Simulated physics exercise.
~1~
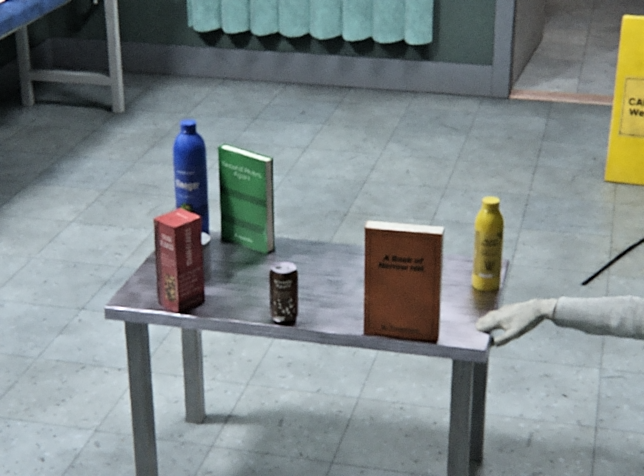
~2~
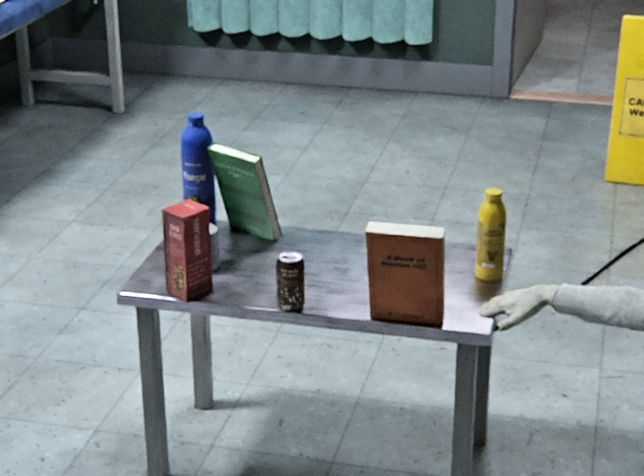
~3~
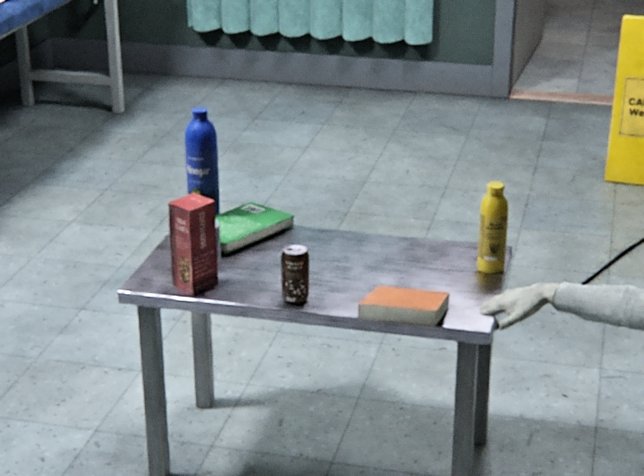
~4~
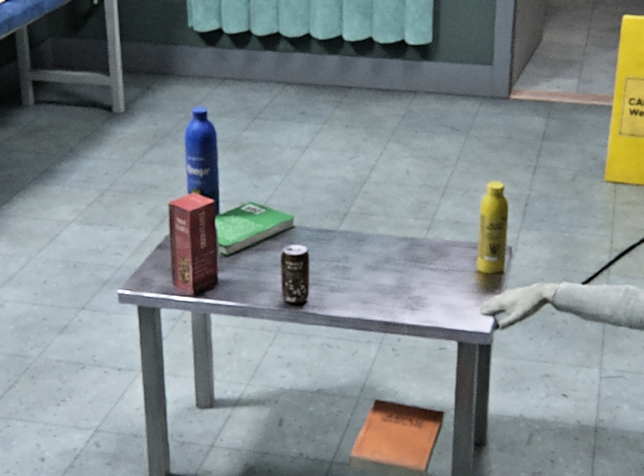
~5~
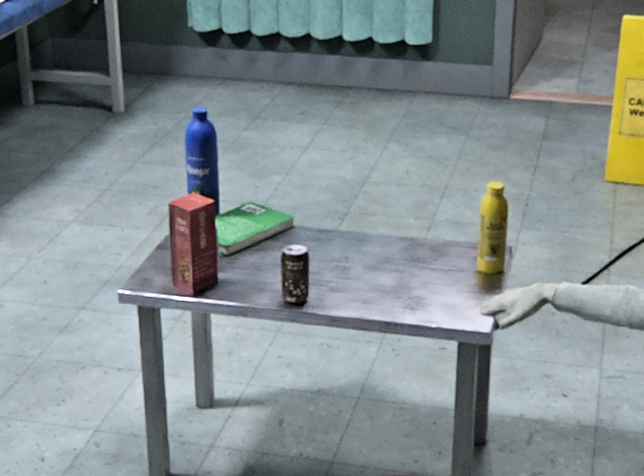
A gloved hand shifts a small table, toppling the green book onto its top and sending the orange book off the front.
